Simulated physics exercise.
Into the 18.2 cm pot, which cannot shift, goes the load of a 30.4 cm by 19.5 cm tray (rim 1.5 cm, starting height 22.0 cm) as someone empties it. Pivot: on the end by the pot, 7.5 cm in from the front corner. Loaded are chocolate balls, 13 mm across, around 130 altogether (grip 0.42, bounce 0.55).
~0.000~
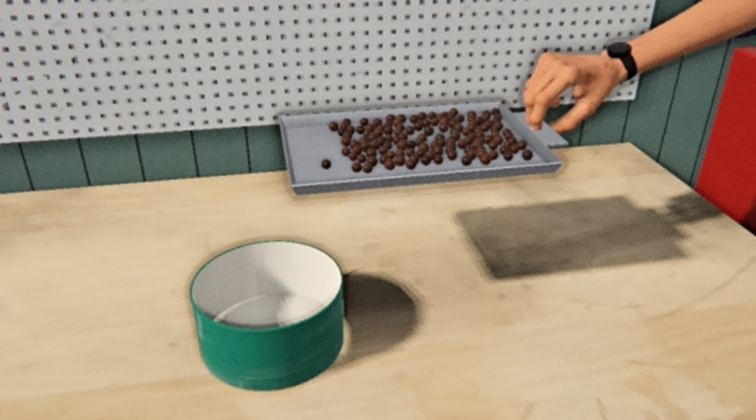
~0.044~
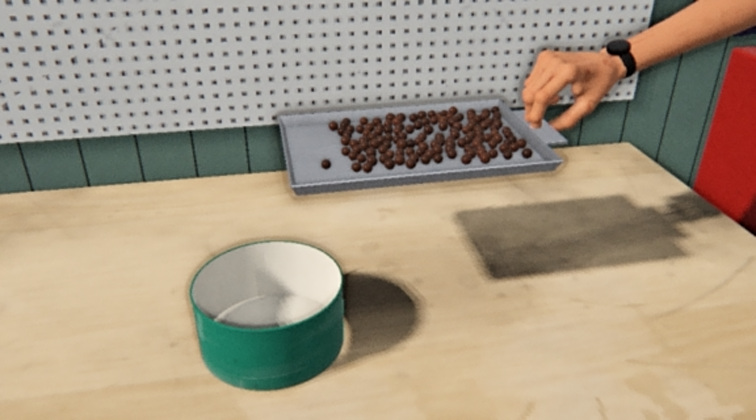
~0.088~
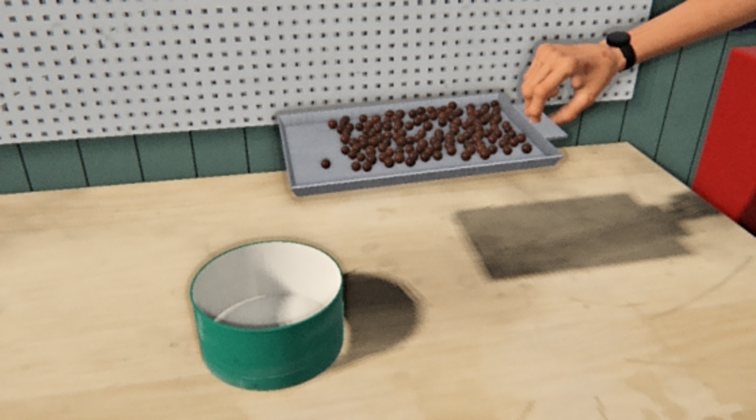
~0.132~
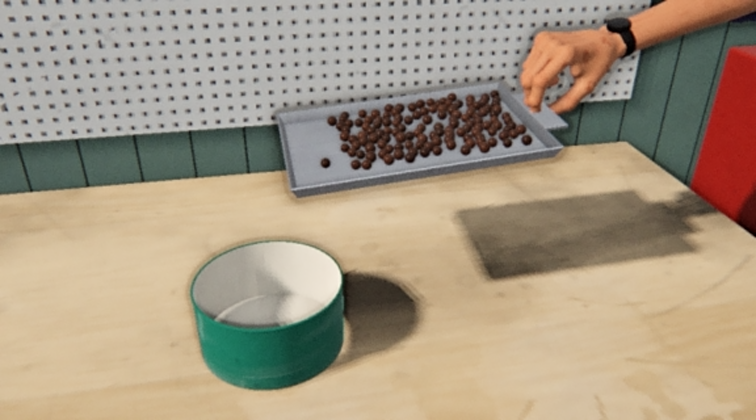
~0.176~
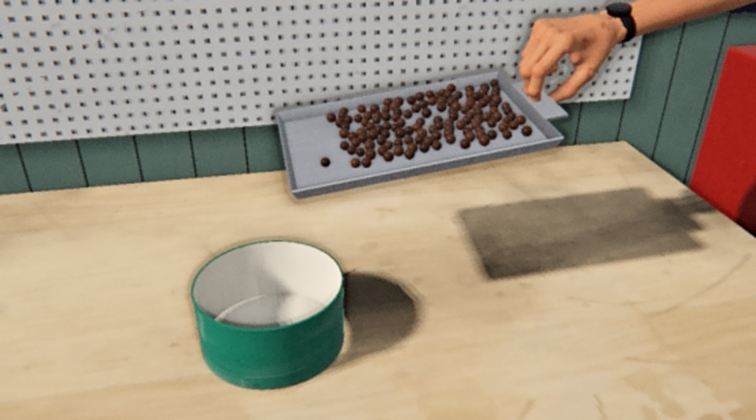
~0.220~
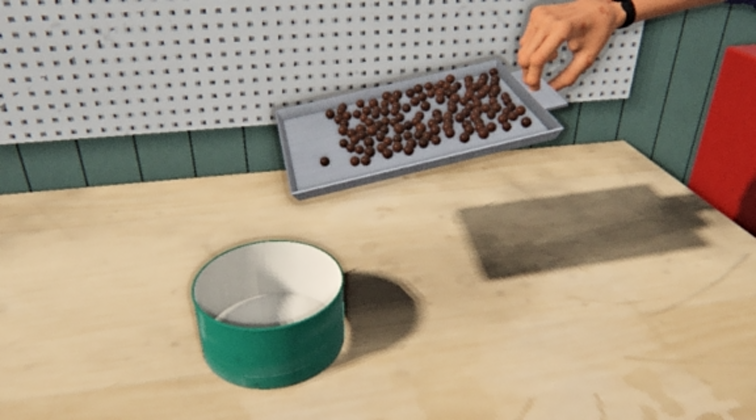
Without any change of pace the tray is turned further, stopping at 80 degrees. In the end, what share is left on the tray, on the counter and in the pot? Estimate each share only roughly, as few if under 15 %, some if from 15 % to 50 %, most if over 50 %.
Roughly: Tray few, counter few, pot most.
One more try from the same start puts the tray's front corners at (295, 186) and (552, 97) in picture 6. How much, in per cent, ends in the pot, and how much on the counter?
Split: Pot = 65, counter = 35.
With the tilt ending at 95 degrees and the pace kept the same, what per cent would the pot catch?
Pot share: About 100 per cent.
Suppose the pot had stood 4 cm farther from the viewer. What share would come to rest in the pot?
Close to 65 per cent, then.
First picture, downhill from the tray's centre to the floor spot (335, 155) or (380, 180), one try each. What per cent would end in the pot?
Some 65 and 65 per cent.
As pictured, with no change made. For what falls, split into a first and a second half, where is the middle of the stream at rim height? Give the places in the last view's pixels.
Earlier half at about (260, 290), later half at about (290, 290) in pixels.
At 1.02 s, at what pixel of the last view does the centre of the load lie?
The middle of the load should be near (287, 270) then.
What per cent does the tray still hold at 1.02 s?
Load share: Around 35%.
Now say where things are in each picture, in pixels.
Tray tilt 0 degrees, front corners at (296, 183) and (556, 161); middle of the pieces at (423, 138); pot at (267, 281), in the first picture.
Tray tilt 1 degrees, front corners at (296, 183) and (556, 159); middle of the pieces at (422, 137), in the second picture.
Tray tilt 2 degrees, front corners at (296, 184) and (556, 154); middle of the pieces at (422, 134), in the third picture.
Tray tilt 5 degrees, front corners at (296, 186) and (556, 145), lowest corner left front; middle of the pieces at (421, 128), in the fourth picture.
Tray tilt 8 degrees, front corners at (296, 188) and (556, 136), lowest corner left front; middle of the pieces at (421, 122), in the fifth picture.
Tray tilt 11 degrees, front corners at (296, 189) and (555, 127), lowest corner left front; middle of the pieces at (420, 116); pot at (269, 280). The tray's pace is about 70 degrees a second, in the sixth picture.
After 0.70 s, tilt 44 degrees; the tray holds 90 %, the pot 0 %.
After 1.02 s, tilt 66 degrees; the tray holds 35 %, the pot 50 %.
After 1.43 s, tilt 80 degrees; the tray holds 0 %, the pot 90 %.
By 2.3 s all is still; tray 0 %, counter 0 %, pot 100 %.
